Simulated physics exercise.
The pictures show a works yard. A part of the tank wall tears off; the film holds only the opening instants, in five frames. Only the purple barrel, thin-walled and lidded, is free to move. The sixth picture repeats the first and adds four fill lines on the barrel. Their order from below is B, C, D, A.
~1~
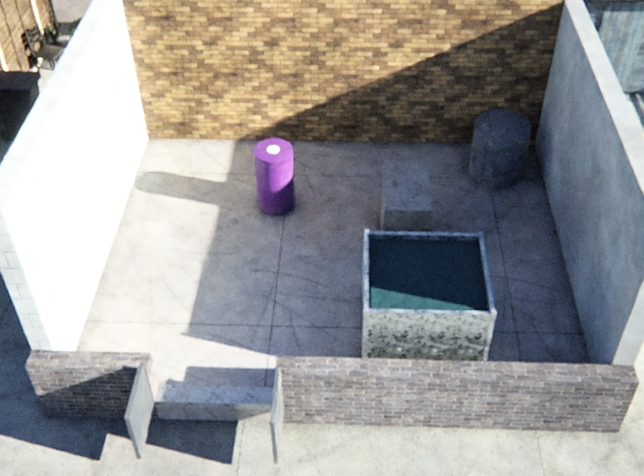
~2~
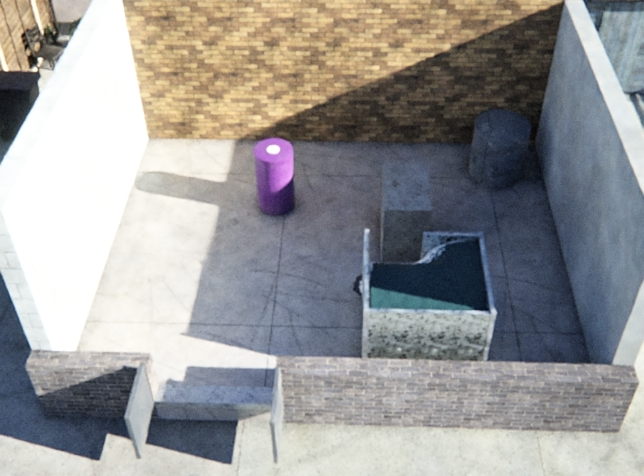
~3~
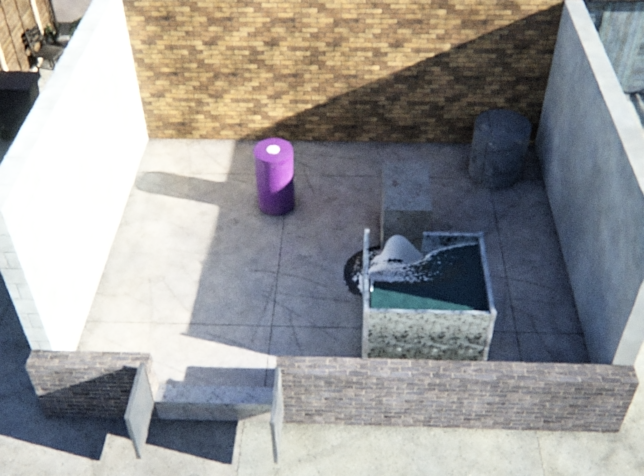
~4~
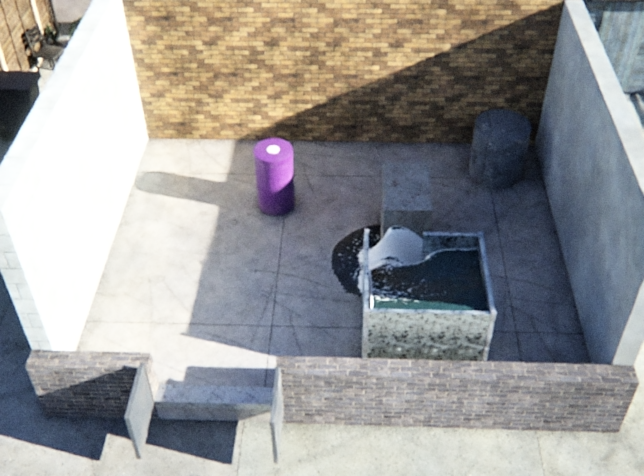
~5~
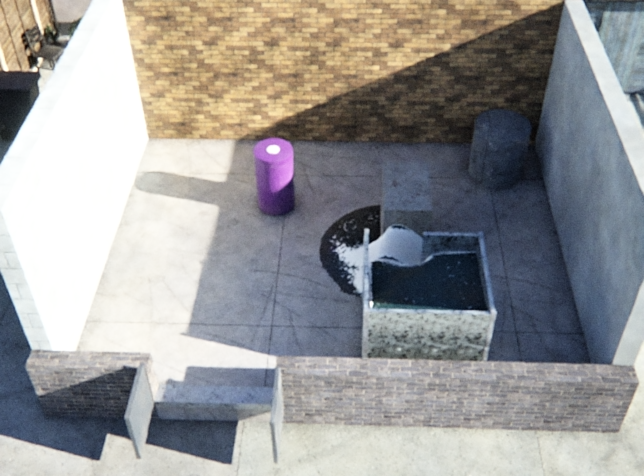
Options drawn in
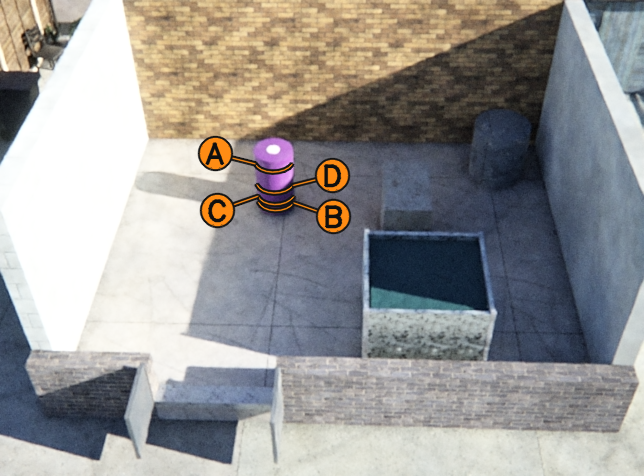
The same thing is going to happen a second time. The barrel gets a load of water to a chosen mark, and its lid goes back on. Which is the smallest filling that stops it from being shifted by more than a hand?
I would pick mark D.
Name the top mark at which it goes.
That would be C.
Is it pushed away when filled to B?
Yes, that goes wrong.
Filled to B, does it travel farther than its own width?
Yes, it does.
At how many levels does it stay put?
Two of them.
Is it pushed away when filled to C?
Yes, that goes wrong.
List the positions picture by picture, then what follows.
The first picture shows lid of the purple barrel at (273, 149); tank full, its middle at (426, 275); open gate at (214, 357).
In the second picture, water covers 1 % of the ground, mostly out of sight from here.
In the third picture, water covers 3 % of the ground, mostly out of sight from here.
In the fourth picture, 4 % of the ground under water, its edge towards the barrel at (347, 248).
The fifth picture shows lid of the purple barrel at (273, 149); 6 % of the ground under water, its edge towards the barrel at (333, 232).
In orange, A at (272, 172); B at (275, 210); C at (274, 204); D at (273, 193); from the bottom up B, C, D, A.
With A, it does not move.
With B, it is pushed about twice its own width away.
With C, it is pushed about half its own width away.
With D, it does not move.
